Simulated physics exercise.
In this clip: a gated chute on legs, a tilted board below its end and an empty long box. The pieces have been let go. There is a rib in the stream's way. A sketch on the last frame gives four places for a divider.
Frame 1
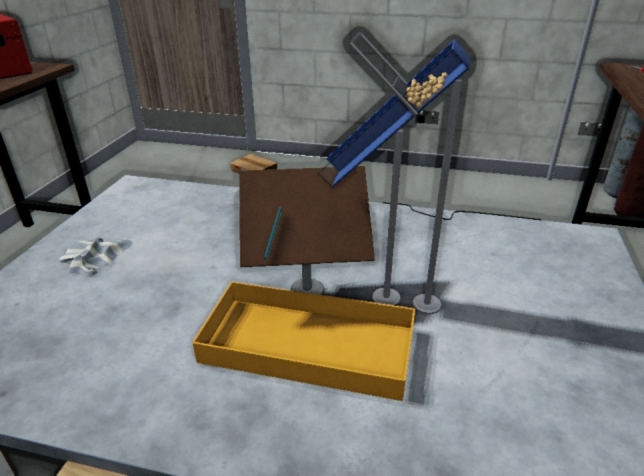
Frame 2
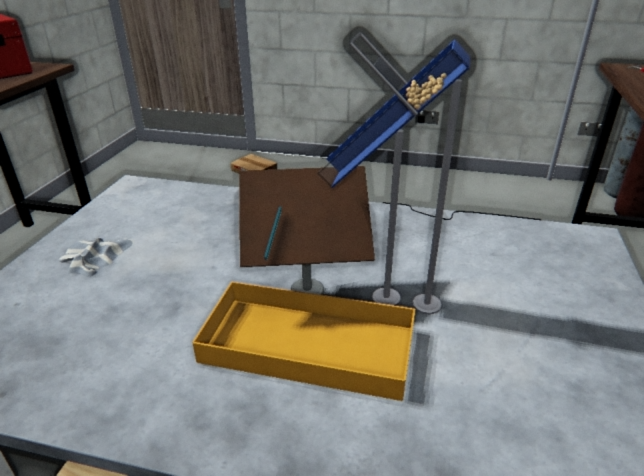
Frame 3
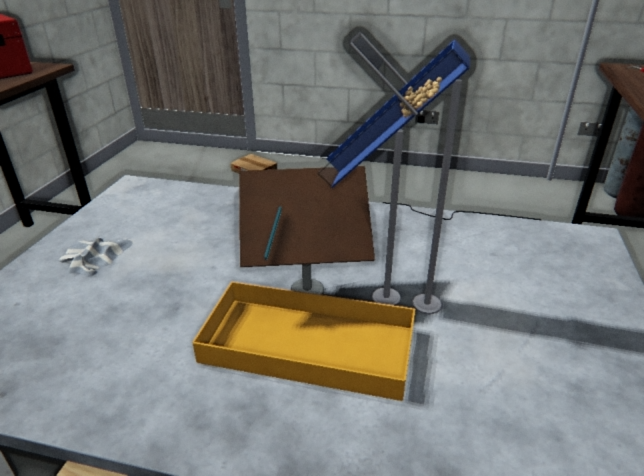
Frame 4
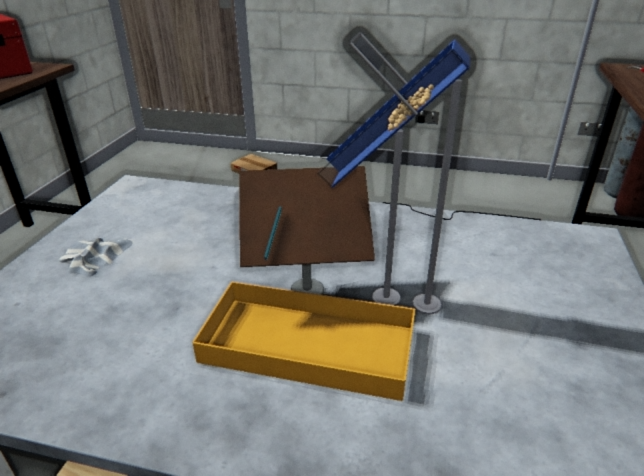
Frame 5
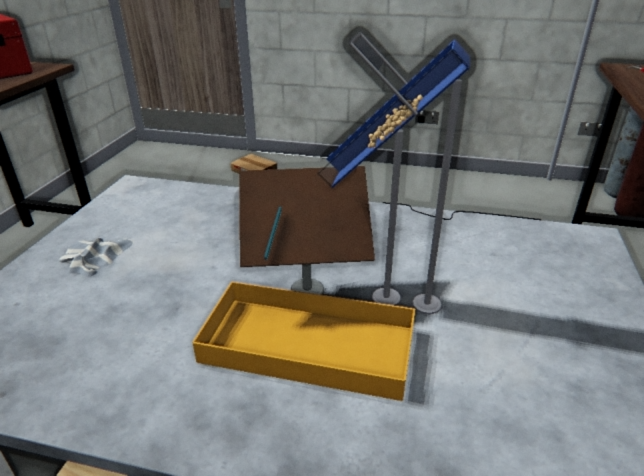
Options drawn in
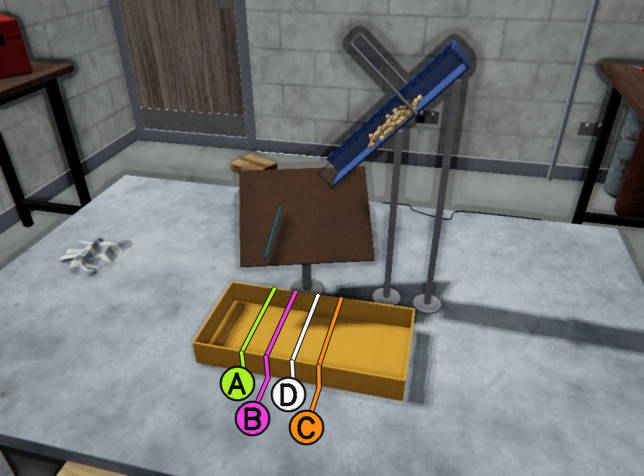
In this clip, a cluster of small, pale, rounded pieces slides down a sloping blue chute toward the lower left, spreading out along it, while the tilted brown board with its dark rib and the yellow box below stay still.
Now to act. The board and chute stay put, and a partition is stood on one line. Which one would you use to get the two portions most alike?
B is best.
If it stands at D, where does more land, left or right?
The left side.
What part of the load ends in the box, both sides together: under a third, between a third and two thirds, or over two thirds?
Over two thirds.
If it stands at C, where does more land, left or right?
More lands on the left.
On the marked copy, line A crosses the front rim at (241, 351); line B crosses the front rim at (266, 355); line C crosses the front rim at (319, 365); line D crosses the front rim at (292, 360).
If A is chosen, of what is caught, a small part on the left of the divider, most on the right.
If B is chosen, of what is caught, about two thirds on the left of the divider, about a third on the right.
If C is chosen, of what is caught, nearly all on the left of the divider, a stray few on the right.
If D is chosen, of what is caught, most on the left of the divider, a small part on the right.
